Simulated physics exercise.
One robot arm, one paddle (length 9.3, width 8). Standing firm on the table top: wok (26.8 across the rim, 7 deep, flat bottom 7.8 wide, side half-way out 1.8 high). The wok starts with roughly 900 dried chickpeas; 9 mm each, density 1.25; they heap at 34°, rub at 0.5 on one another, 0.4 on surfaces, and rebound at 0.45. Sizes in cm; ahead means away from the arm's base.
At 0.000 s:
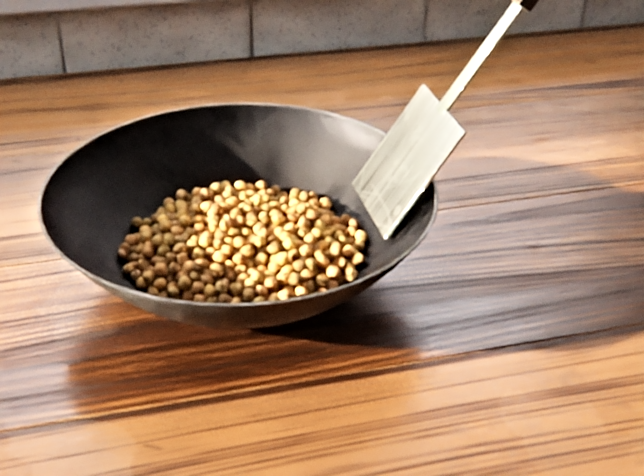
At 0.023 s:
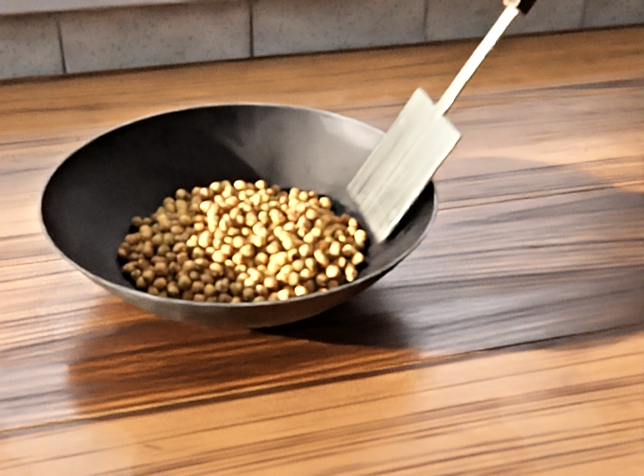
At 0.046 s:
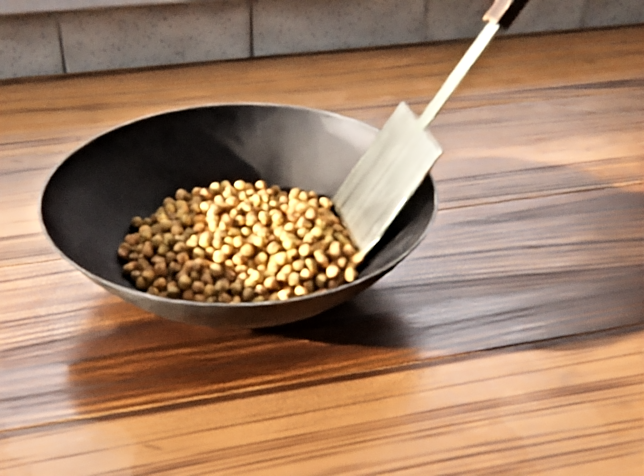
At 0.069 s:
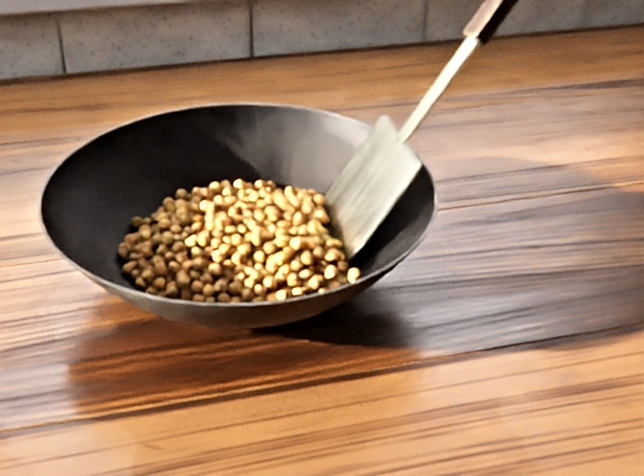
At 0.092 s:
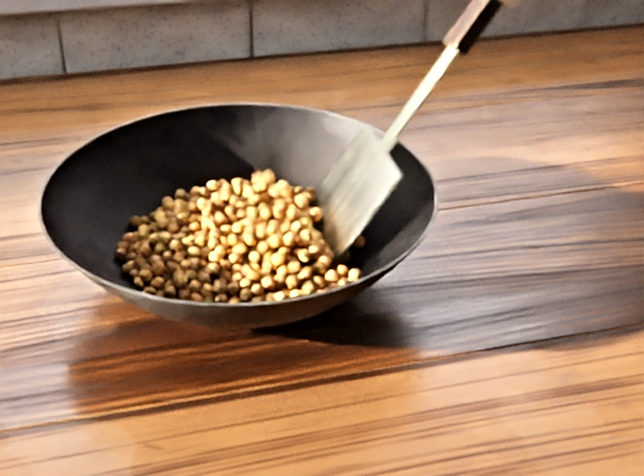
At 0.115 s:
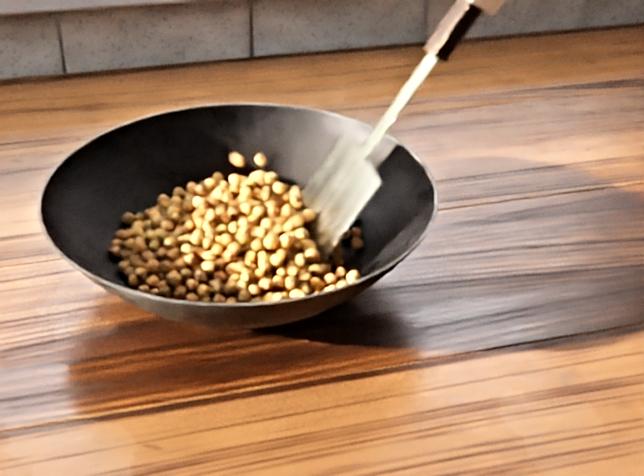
Metal paddle lowering leftward into a black wok of dried chickpeas on a wooden table, pushing the heap and lifting a few.
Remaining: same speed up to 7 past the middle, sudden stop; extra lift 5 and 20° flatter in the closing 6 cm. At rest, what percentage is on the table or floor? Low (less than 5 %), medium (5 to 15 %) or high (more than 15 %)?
Share on the table or floor: Medium (5 to 15 %).
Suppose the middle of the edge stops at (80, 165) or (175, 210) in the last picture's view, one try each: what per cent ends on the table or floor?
Some 30 and 0 per cent.
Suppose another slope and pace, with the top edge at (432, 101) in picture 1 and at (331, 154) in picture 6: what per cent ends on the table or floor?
Some 15 per cent.
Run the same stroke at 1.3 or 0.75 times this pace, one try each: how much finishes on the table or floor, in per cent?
About 15 and 0 per cent.
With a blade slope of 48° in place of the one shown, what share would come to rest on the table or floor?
It would be near 5 per cent.
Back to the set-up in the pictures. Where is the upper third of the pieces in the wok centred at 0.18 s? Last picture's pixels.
Near (184, 236).
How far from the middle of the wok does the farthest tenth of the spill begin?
Some 35 cm.
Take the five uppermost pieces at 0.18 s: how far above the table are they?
Roughly 6 cm.
After 0.18 s, sloping 56°, highest piece 7 above the table; 900 in the wok.
After 0.24 s, sloping 46°, highest piece 7 above the table; 900 in the wok.
After 0.47 s, sloping 36°, highest piece 8 above the table; 829 in the wok, 39 on the table or floor, 32 on the blade or in flight.
After 1.52 s, sloping 36°, highest piece 7 above the table; 825 in the wok, 75 on the table or floor.
In the end, 825 in the wok, 75 on the table or floor. That is 8 % on the table or floor.
